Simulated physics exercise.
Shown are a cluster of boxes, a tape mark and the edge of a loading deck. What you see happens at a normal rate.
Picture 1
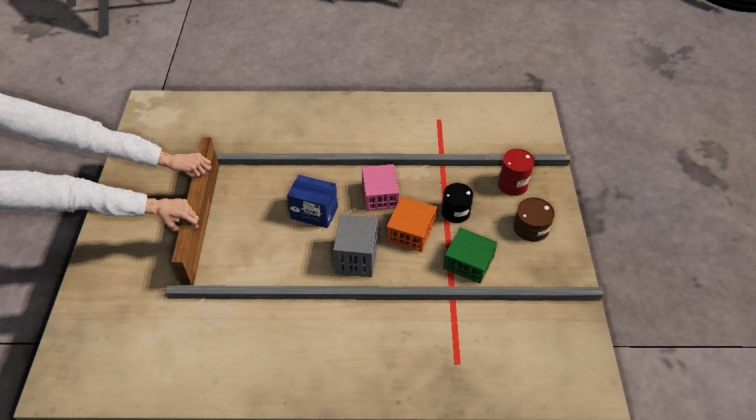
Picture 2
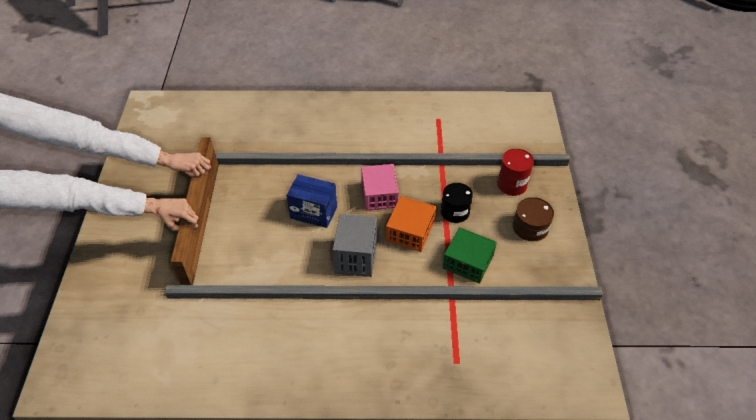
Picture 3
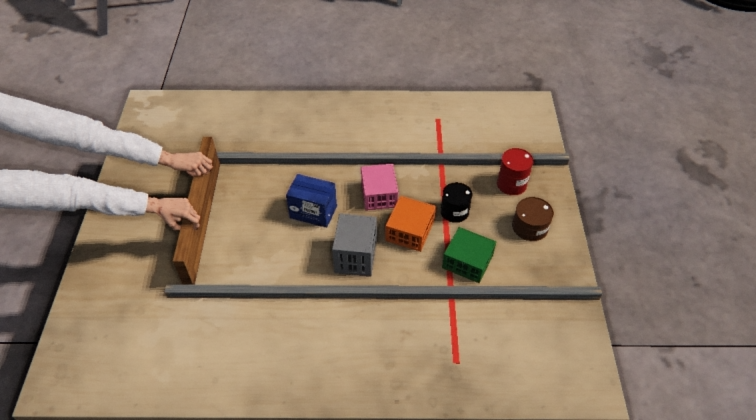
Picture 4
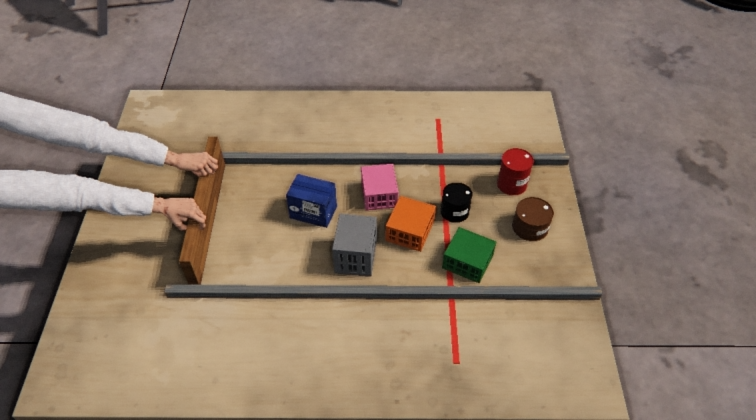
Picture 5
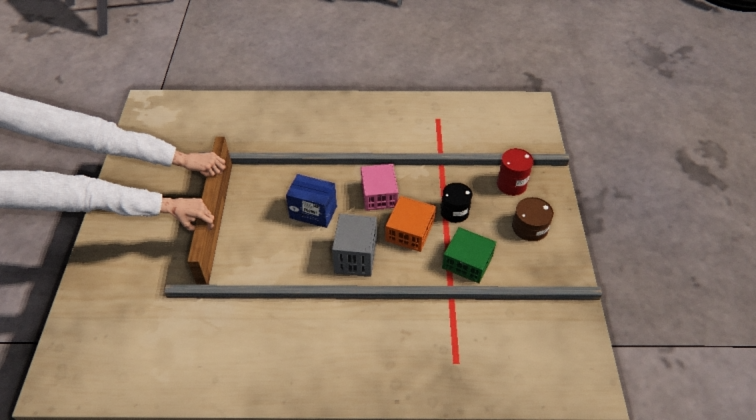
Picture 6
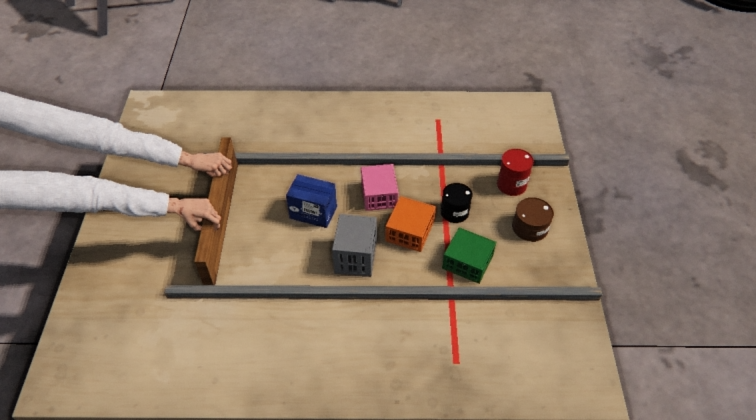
Two hands in white sleeves hold a brown wooden plank upright at the left of a pale board on a grey concrete floor, seen from above at an angle. Between two grey rails sit blue, pink, grey, orange and green boxes, with black, red and brown canisters to the right, near a red line. The hands pause, then slide the plank slightly right, not touching the still objects.
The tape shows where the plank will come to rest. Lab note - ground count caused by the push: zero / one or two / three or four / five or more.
Fallen: None.
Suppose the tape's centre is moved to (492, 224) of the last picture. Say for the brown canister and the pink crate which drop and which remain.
The brown canister is gone and the pink crate stays put.
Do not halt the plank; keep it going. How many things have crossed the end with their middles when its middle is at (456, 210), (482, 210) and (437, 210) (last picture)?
In that order 0, 0 and 0.
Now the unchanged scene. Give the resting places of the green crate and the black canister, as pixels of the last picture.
The green crate stops around (509, 266); the black canister around (499, 194).
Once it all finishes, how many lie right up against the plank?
3 of them.
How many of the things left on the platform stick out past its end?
The count would be 0.
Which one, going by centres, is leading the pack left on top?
It's the brown canister.
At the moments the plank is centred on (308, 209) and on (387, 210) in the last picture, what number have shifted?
At first I count 1, and then 6.
A little later, none off yet; brown canister at rest near (533, 219); red canister at rest near (515, 172); green crate at rest near (469, 255).
When it is over, the number that fall off is zero.
